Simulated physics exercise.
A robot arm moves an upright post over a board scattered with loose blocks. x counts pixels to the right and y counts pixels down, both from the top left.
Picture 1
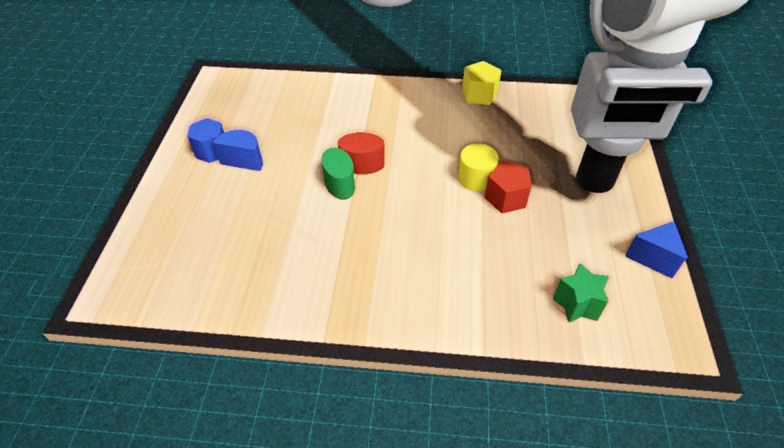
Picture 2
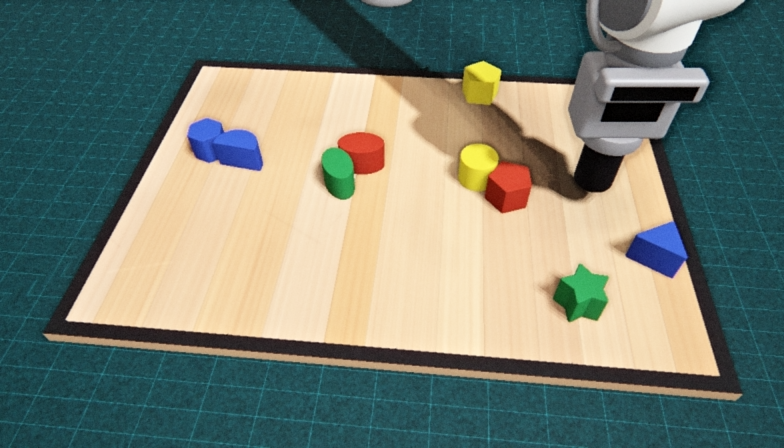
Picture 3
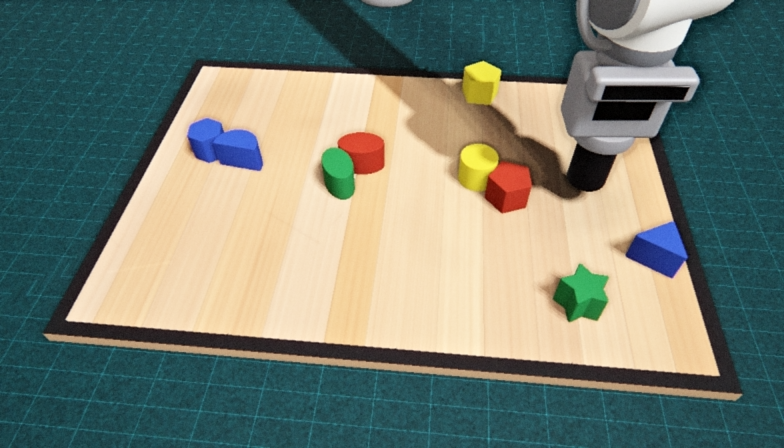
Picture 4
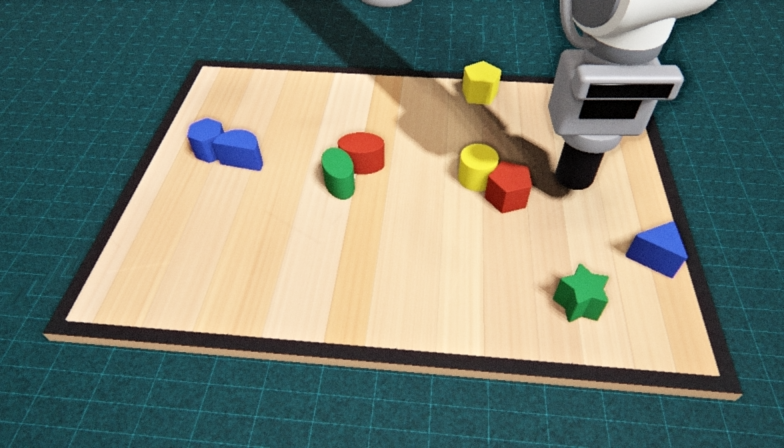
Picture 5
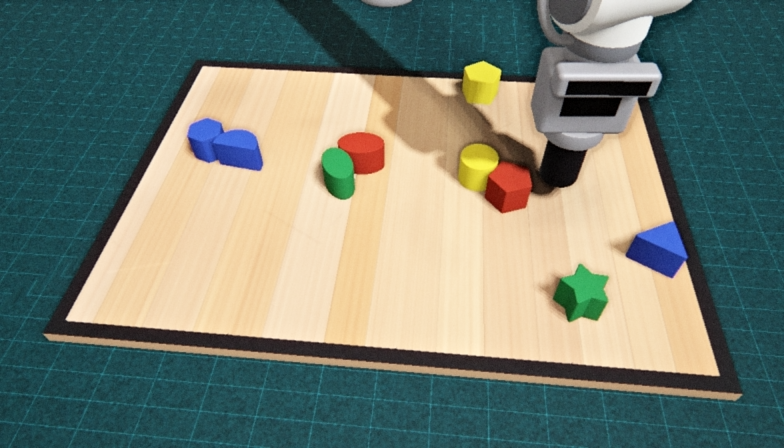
A robot arm slides its black post slightly left across the board while the blocks stay still.
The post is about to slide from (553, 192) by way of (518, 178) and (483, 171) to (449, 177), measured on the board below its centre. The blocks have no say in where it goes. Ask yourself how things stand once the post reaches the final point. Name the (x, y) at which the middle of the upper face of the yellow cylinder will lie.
Top centre: (415, 162).
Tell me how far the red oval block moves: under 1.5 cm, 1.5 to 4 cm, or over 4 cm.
Goes under 1.5 cm.
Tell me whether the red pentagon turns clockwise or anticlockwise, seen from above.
The answer is counter-clockwise.
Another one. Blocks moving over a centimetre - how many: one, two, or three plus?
Put simply, two blocks are moved more than 1 cm.
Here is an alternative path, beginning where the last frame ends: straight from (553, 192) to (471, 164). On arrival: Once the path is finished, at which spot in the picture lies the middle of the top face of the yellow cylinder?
Its top middle is near (442, 152).
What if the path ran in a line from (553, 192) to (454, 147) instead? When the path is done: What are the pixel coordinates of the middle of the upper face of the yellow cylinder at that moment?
The centre of its top will be at (454, 151).
What follows on the original path. One third of the way, post at (522, 162); yellow cylinder at (467, 155); red pentagon at (500, 174), turned 40° anticlockwise.
Two thirds of the way, post at (485, 155); yellow cylinder at (451, 155); red pentagon at (485, 175), turned 90° anticlockwise.
At the end, post at (451, 161); red oval block still; yellow cylinder at (415, 162); red pentagon at (480, 177), turned 110° anticlockwise.
